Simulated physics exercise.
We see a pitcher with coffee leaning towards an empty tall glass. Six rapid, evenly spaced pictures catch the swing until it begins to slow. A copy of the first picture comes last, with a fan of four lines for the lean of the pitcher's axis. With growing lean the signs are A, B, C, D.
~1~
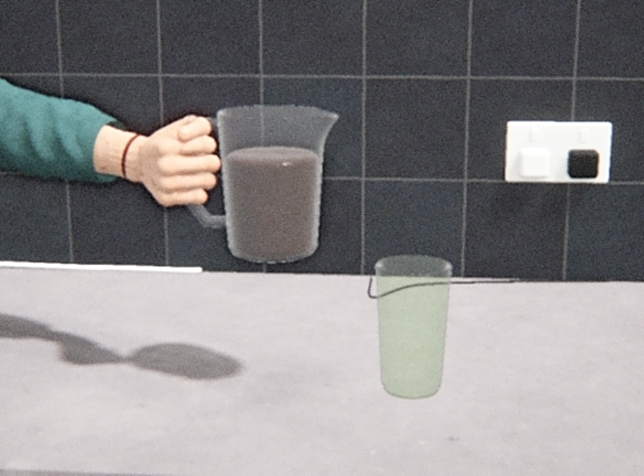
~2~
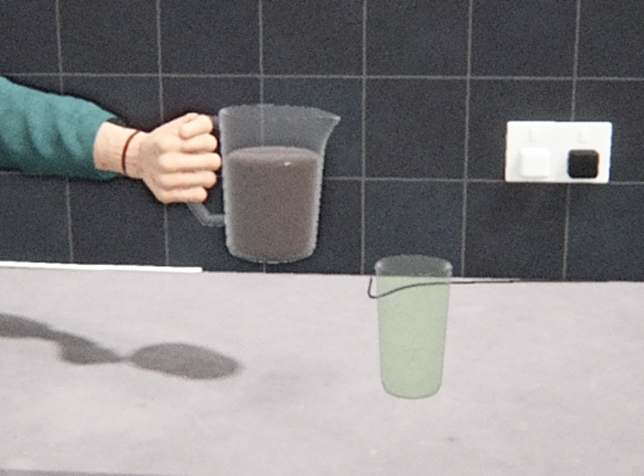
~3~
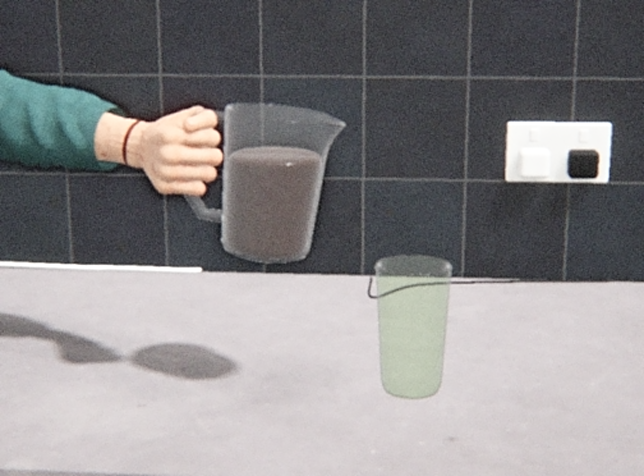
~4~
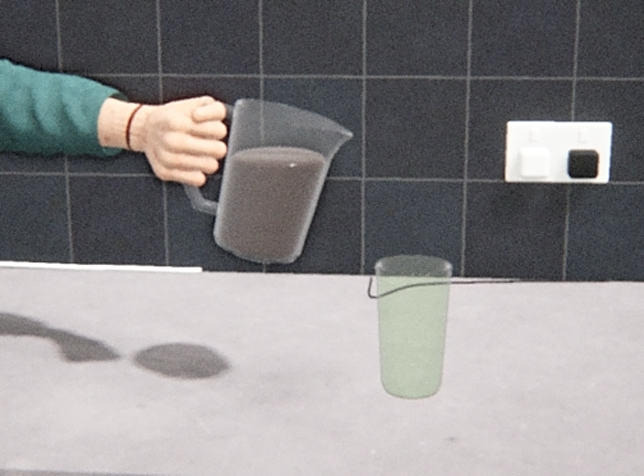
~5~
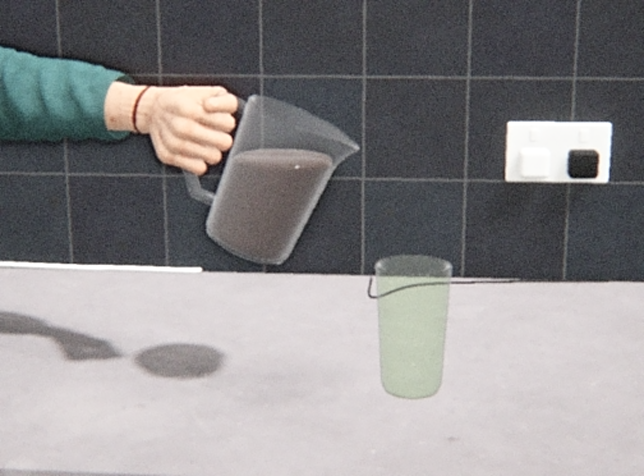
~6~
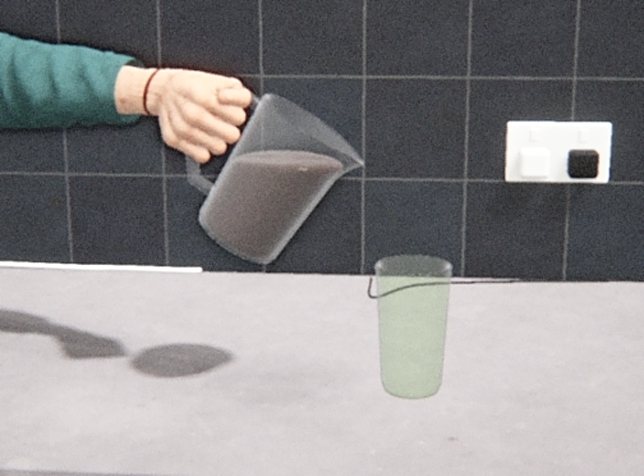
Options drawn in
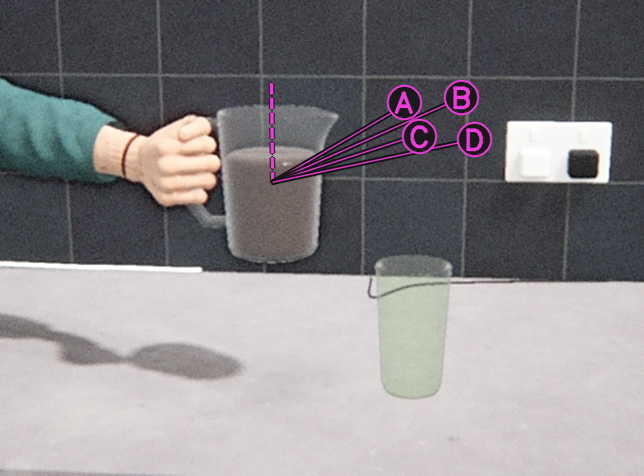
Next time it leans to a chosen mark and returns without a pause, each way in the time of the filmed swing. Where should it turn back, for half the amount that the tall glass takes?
Line B.
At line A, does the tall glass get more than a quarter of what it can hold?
Yes, it does.
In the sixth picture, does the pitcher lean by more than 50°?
No.
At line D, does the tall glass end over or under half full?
Over.
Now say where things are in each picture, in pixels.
Upright, lip at (336, 116); rim of the tall glass round (414, 265); nothing has left yet.
Upright, lip at (338, 118); nothing has left yet.
Tipped about 7°, lip at (343, 124); nothing has left yet.
Tipped about 14°, lip at (350, 134); nothing has left yet.
Tipped about 23°, lip at (357, 147); nothing has left yet.
Tipped about 33°, lip at (362, 162); nothing has left yet.
On the marked copy, A at (390, 113); B at (445, 104); C at (402, 139); D at (458, 142).
Choosing A, the tall glass ends with about 33 % of what it can hold.
Choosing B, the tall glass ends with about 50 % of what it can hold.
Choosing C, the tall glass ends with about 68 % of what it can hold.
Choosing D, the tall glass ends with about 86 % of what it can hold.
